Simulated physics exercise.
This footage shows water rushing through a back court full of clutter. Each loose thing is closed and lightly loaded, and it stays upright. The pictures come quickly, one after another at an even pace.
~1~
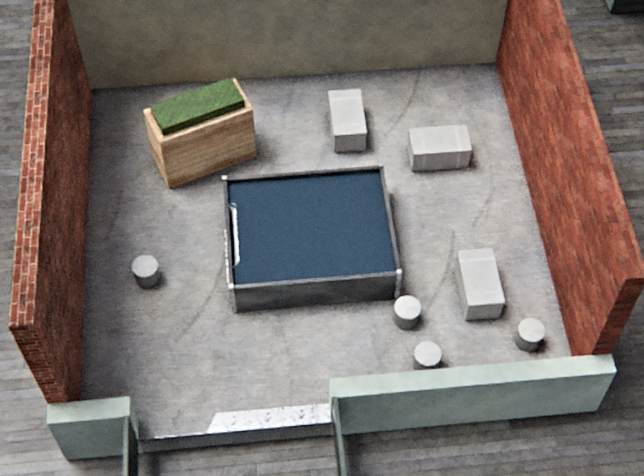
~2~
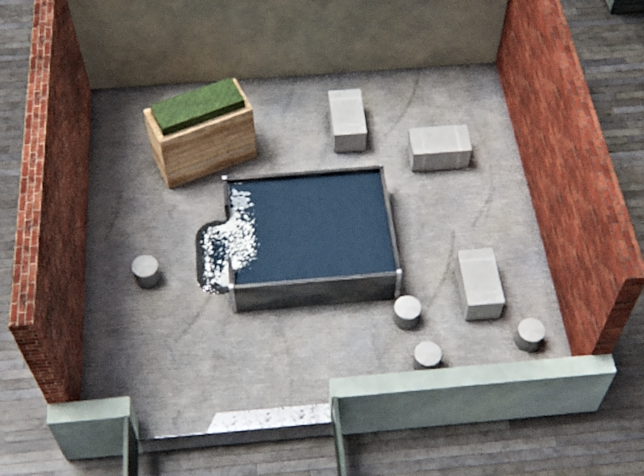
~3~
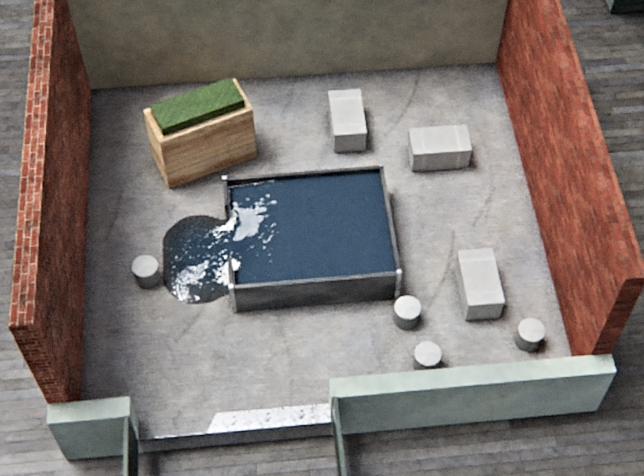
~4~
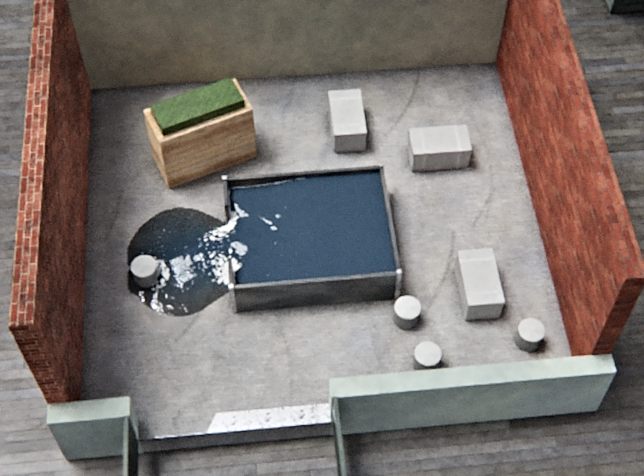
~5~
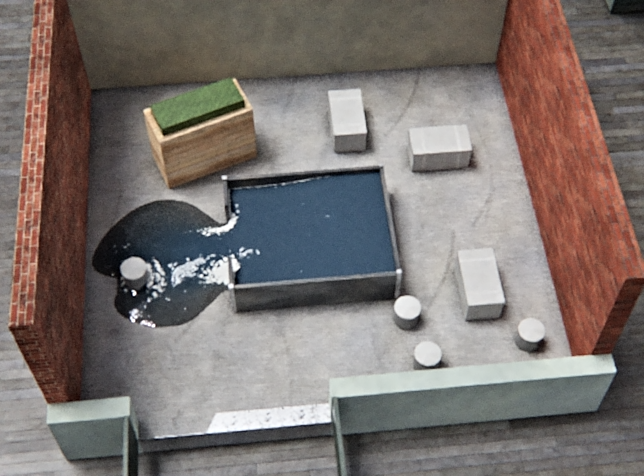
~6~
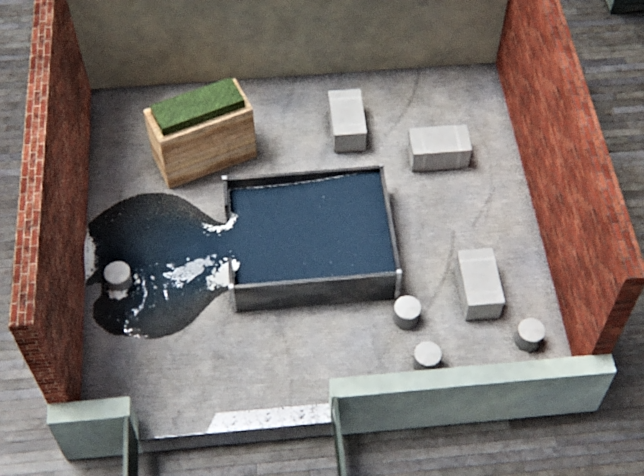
Dark water pours from the left side of a blue-filled, grey-walled tank in the middle of a concrete court, seen from high above by a still camera. Brick walls flank the court, with a grass-topped wooden box at upper left and pale grey blocks and cylinders mostly to the right. The foaming pool spreads leftward, surrounds the lone left cylinder, then pushes it a short way left, while the other objects stay put.
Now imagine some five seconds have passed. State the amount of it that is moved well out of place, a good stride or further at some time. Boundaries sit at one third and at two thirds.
Smaller than a third.
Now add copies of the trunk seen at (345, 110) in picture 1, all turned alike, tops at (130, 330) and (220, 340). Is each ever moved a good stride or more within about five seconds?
First goes the distance, second goes the distance.
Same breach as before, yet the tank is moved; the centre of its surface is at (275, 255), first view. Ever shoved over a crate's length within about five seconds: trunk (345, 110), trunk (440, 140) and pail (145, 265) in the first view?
Not far, Not far, Far enough.
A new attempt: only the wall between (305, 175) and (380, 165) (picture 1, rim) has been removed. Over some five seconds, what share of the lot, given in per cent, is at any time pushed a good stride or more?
20 percent, give or take.
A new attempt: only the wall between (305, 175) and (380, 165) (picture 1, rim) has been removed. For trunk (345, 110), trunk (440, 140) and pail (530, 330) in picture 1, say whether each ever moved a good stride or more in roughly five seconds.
In turn: Moved that far, moved that far, stayed within it.
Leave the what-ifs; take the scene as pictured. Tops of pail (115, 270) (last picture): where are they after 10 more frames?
I'd put it at about (127, 382).
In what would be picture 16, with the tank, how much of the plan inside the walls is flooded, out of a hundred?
My guess is around 35 per cent.
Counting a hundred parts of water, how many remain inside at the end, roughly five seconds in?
By my count, 92 per cent.
A moment on, 1 of 8 are well off their spots; 0 afloat.
Next, 1 of 8 are well off their spots; 0 afloat.
Later, 1 of 8 are well off their spots; 0 afloat.
In the end, 1 of 8 are well off their spots, and 1 have been at some point; 0 afloat.
